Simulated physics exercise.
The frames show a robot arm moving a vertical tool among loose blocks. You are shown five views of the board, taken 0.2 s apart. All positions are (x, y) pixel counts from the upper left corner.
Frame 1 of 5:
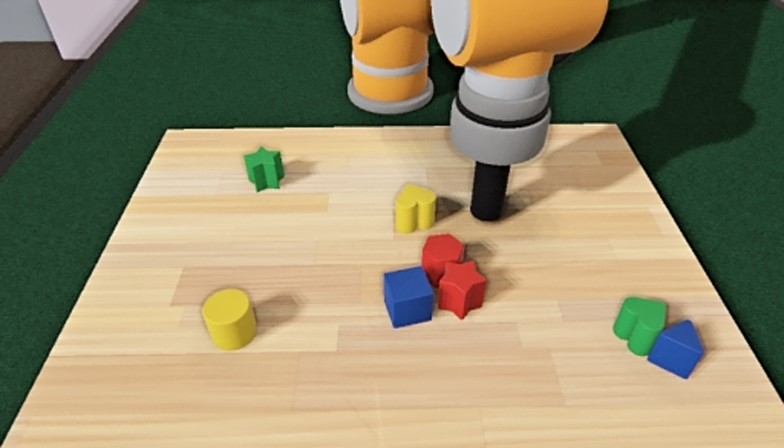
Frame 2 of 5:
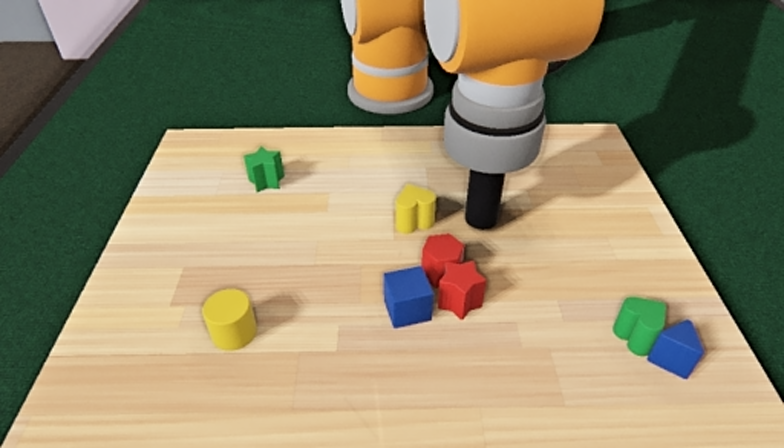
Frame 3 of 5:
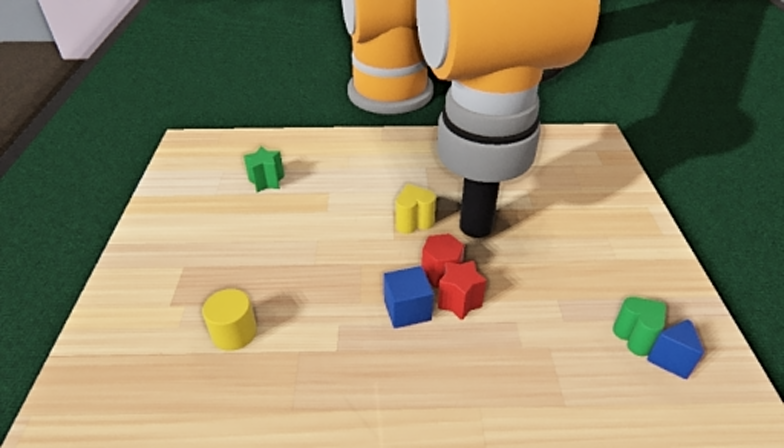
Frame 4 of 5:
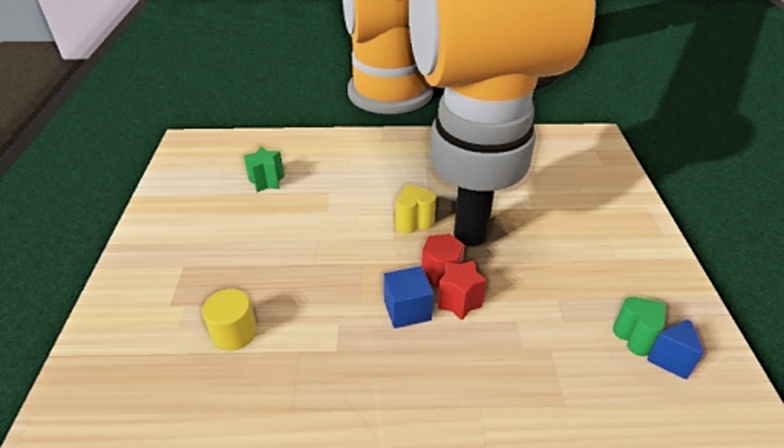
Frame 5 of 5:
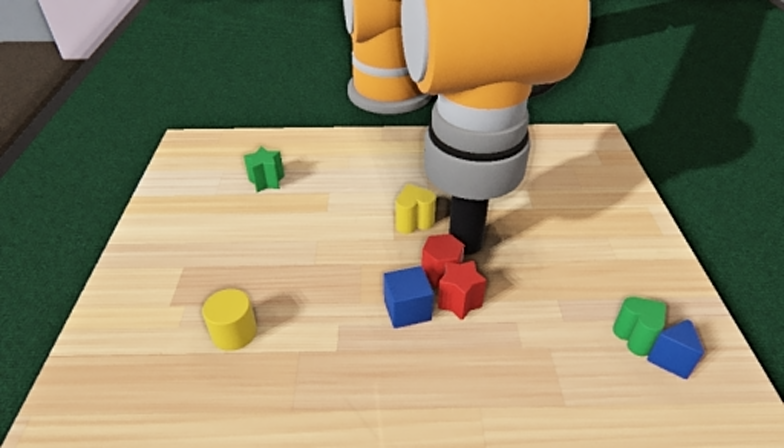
Orange robot arm easing its black tool slightly forward and left toward red blocks on a wooden board, the blocks staying still.
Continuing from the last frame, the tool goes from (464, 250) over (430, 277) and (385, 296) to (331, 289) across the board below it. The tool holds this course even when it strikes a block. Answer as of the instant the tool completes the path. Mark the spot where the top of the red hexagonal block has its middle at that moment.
I'd place it at (360, 298), taking the centre of its top.
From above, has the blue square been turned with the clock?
No, that is not what happens.
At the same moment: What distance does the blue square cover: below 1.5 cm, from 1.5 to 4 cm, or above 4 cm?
My prediction: Over 4 cm.
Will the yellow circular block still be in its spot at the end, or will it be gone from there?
That one stays where it is.
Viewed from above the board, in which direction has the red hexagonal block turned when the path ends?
Counterclockwise from above.
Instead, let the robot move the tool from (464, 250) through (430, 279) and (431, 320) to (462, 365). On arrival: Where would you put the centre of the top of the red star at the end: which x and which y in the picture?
I'd expect the centre of its top face to be at (479, 296).
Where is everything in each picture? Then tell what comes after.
In the first picture, tip of the tool at (486, 211), middles of tops, yellow circular block at (226, 305), blue square at (408, 283), yellow heart at (415, 196), red hexagonal block at (443, 246), red star at (462, 275).
In the second picture, tool at (481, 219), nothing pushed.
In the third picture, tool at (476, 227), nothing pushed.
In the fourth picture, tool at (471, 235), nothing pushed.
In the fifth picture, tool at (465, 243), yellow circular block at (226, 305), blue square at (408, 283), yellow heart at (415, 196), red hexagonal block at (443, 246), red star at (462, 275).
On the path given first. One third of the way, tool at (430, 271); blue square at (389, 307), turned 15° anticlockwise; red hexagonal block at (411, 274); red star at (461, 282), turned 45° anticlockwise.
Two thirds of the way, tool at (384, 289); blue square at (368, 335), turned 55° anticlockwise; red hexagonal block at (368, 297), turned 30° anticlockwise; red star at (461, 282), turned 45° anticlockwise.
At the end, tool at (331, 282); yellow circular block unmoved; blue square at (367, 336), turned 60° anticlockwise; yellow heart unmoved; red hexagonal block at (360, 298), turned 50° anticlockwise; red star at (461, 282), turned 45° anticlockwise.
